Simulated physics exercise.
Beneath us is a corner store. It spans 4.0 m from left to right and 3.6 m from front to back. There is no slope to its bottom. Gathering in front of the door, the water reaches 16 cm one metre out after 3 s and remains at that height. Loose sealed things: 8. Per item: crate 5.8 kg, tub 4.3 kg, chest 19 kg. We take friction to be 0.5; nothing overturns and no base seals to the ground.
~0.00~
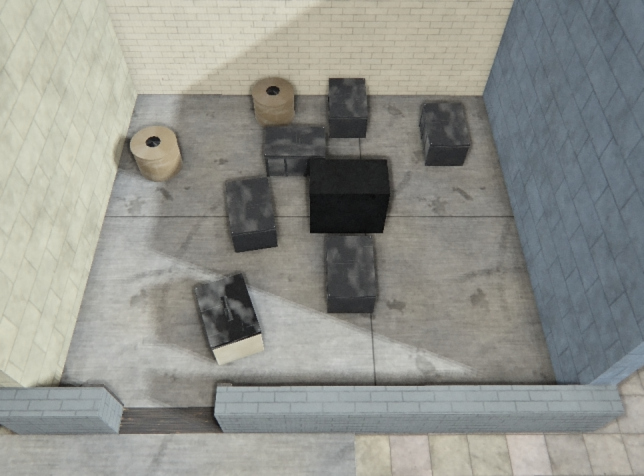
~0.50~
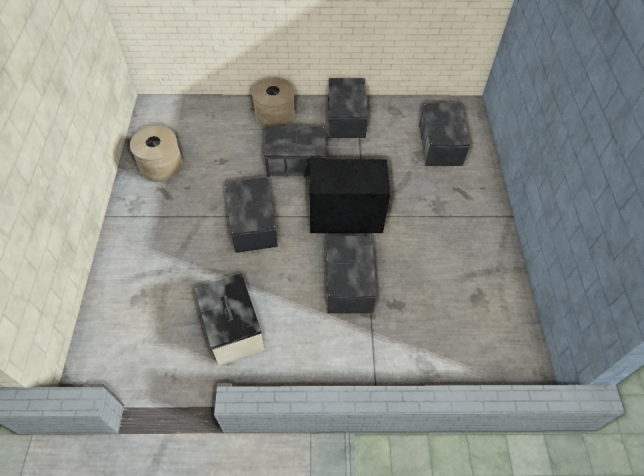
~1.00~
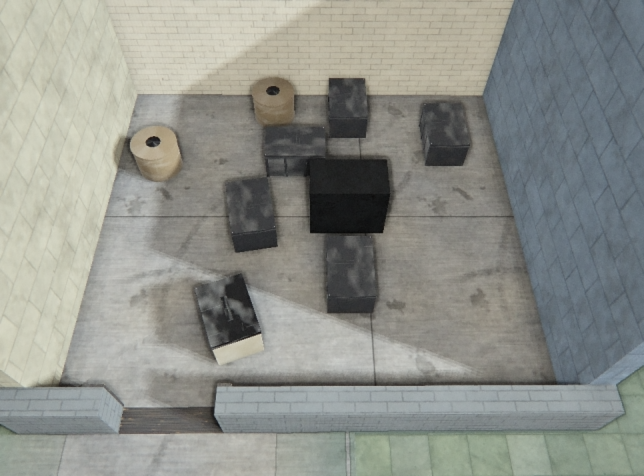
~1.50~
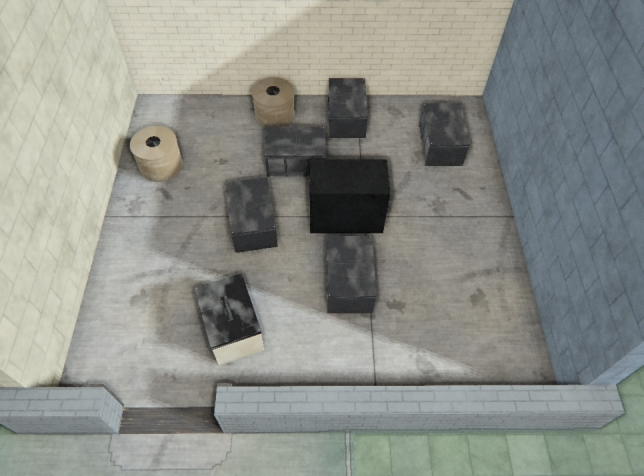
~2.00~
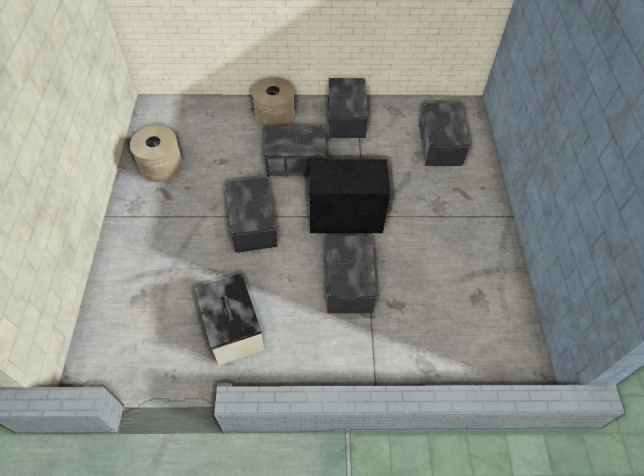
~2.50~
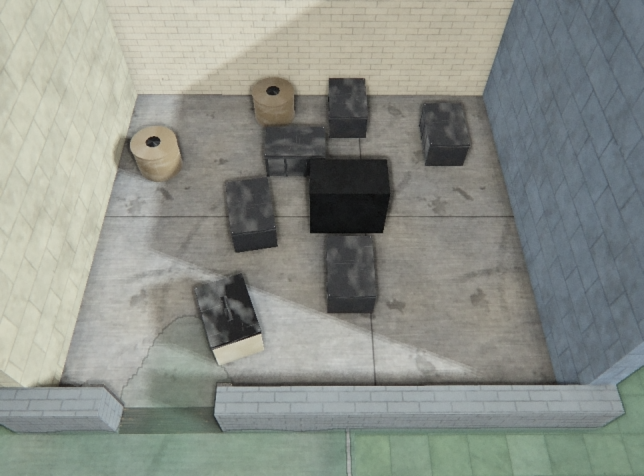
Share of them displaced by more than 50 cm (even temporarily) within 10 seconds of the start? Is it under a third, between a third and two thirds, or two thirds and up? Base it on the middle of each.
The middle of three bands.
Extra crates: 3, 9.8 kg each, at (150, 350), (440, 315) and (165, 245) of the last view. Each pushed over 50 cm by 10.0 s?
Sequence: Above the line / below the line / above the line.
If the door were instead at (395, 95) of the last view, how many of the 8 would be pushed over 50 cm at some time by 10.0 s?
Result: 1 of them.
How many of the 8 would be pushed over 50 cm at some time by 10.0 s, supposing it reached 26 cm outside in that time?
You'd get 7 in that case.
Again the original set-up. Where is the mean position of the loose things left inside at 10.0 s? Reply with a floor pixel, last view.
The centre sits near (366, 207).
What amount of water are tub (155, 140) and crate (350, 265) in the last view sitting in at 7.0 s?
Some 6 cm at the first, some 1 cm at the second.
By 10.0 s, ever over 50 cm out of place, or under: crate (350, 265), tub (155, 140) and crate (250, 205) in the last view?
In turn: Below the mark, above the mark, below the mark.
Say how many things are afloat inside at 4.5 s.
The number is 0.
After 3.5 s 0 of 8 are over 50 cm from their spots; 0 afloat.
After 4.5 s 0 of 8 are over 50 cm from their spots; 0 afloat.
After 7.0 s 1 of 8 are over 50 cm from their spots; 2 afloat.
After 10.0 s 3 of 8 are over 50 cm from their spots, and 3 have been at some point; 3 afloat.
